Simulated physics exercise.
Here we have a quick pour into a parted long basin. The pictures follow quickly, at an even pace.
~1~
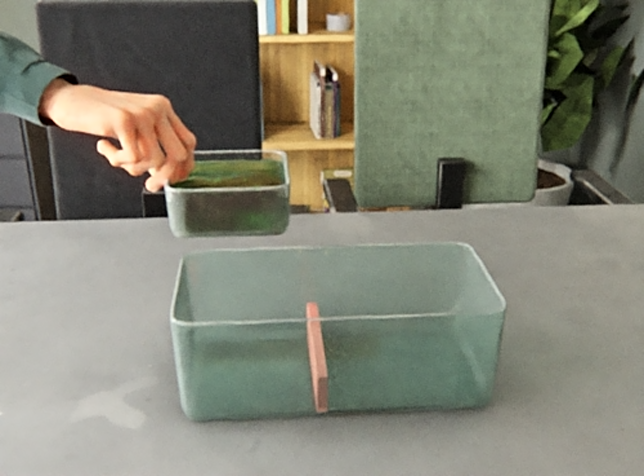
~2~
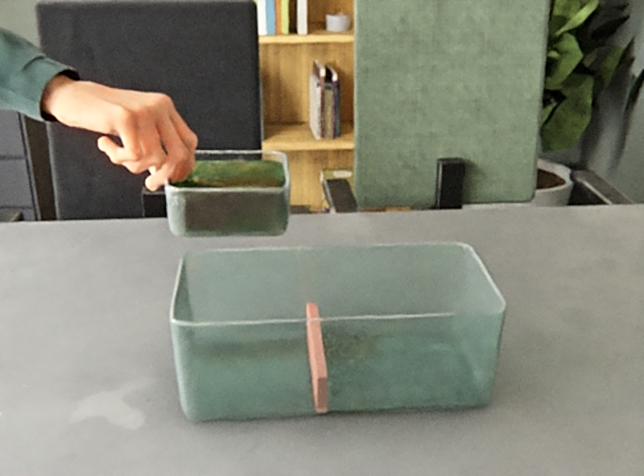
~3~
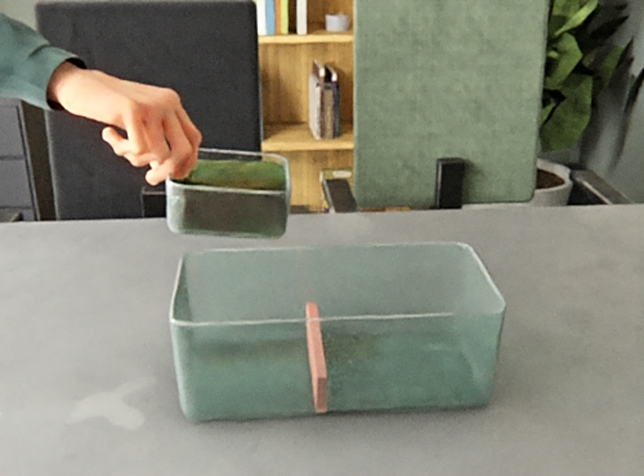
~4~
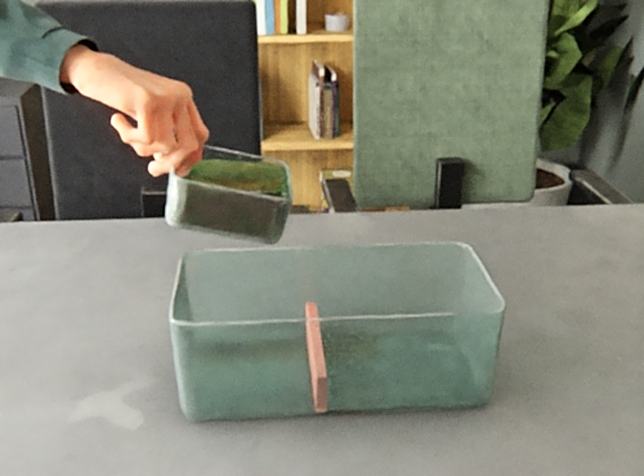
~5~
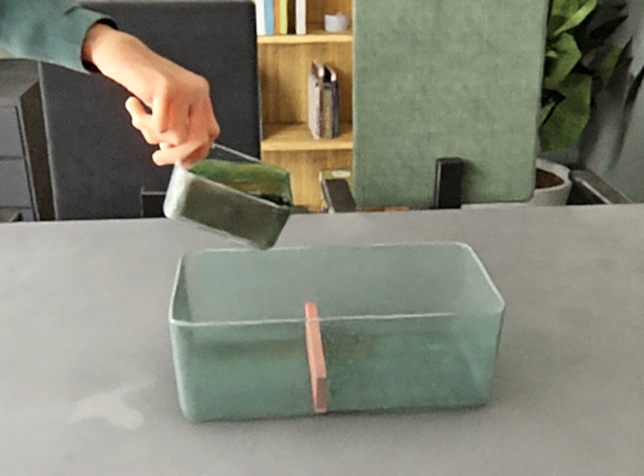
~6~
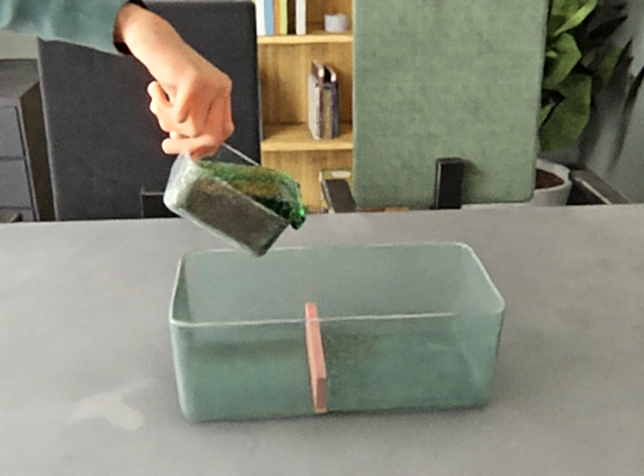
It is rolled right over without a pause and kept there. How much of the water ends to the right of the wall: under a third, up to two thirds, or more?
The share right of the wall is above two thirds.
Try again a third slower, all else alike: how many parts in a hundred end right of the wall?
It comes to 75 per cent or so.
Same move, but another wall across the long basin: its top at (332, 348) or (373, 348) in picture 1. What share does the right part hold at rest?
First some 60, then 15 per cent.
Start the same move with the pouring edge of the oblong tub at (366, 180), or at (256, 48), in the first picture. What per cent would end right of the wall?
Roughly 95 per cent, and 70 per cent.
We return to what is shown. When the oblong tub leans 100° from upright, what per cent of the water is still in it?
Some 10 per cent.
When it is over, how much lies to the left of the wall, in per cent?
About 25 per cent.
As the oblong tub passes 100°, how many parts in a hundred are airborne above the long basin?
About 25 per cent.
A moment on, the oblong tub is tipped right over and 9 per cent is still to pour, 8 is left of the wall and 61 right of it.
Next, the oblong tub is tipped right over and 1 per cent is still to pour, 22 is left of the wall and 74 right of it.
Then the oblong tub is tipped right over and 0 per cent is still to pour, 25 is left of the wall and 75 right of it.
Later the oblong tub is tipped right over and 0 per cent is still to pour, 25 is left of the wall and 75 right of it.
Finally, 25 per cent lies left of the wall, 74 right of it and 1 outside.
